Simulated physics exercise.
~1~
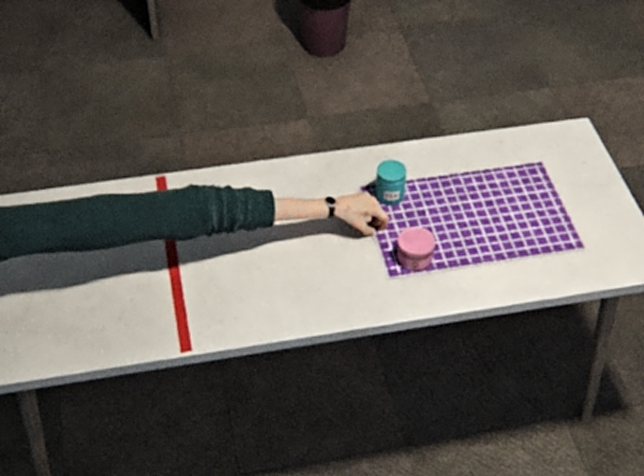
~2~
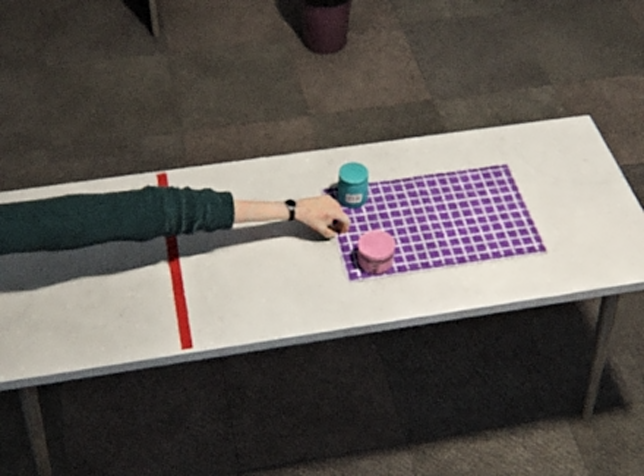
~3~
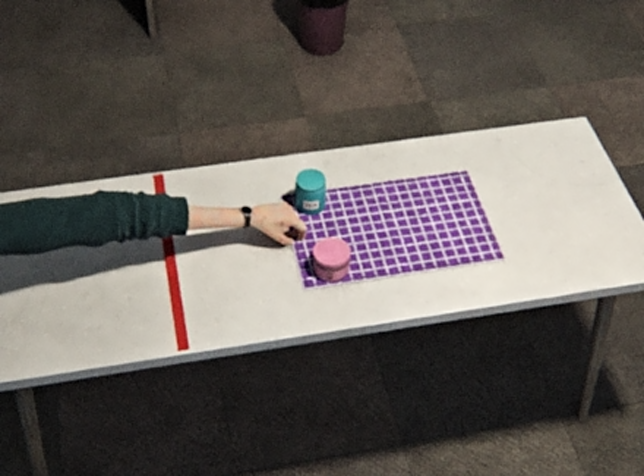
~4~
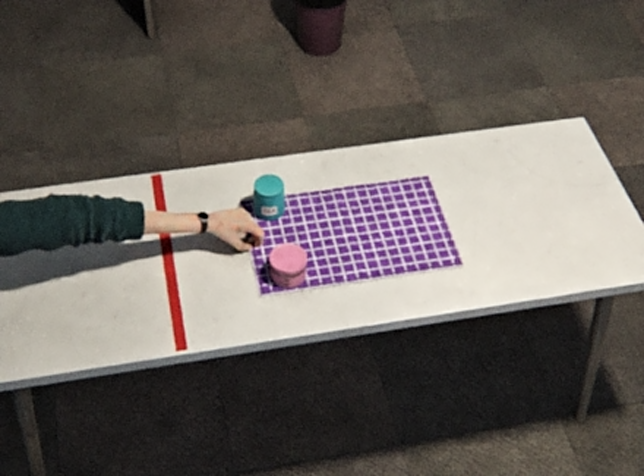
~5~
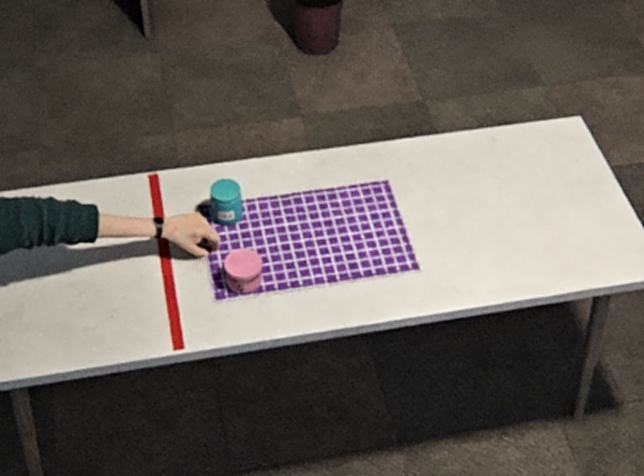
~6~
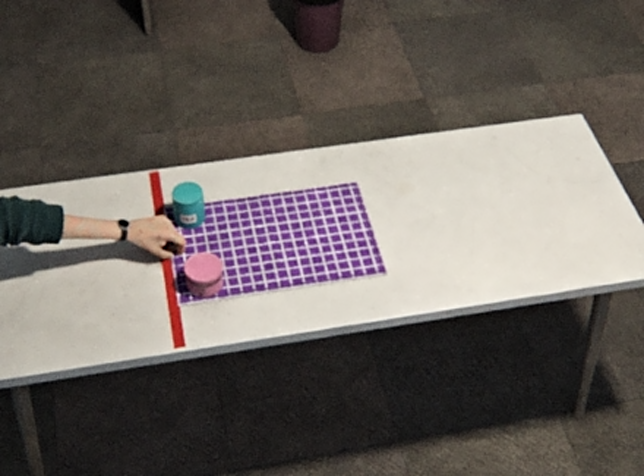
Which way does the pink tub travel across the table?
The pink tub moves to the left, riding on the purple mat as the hand pulls it.
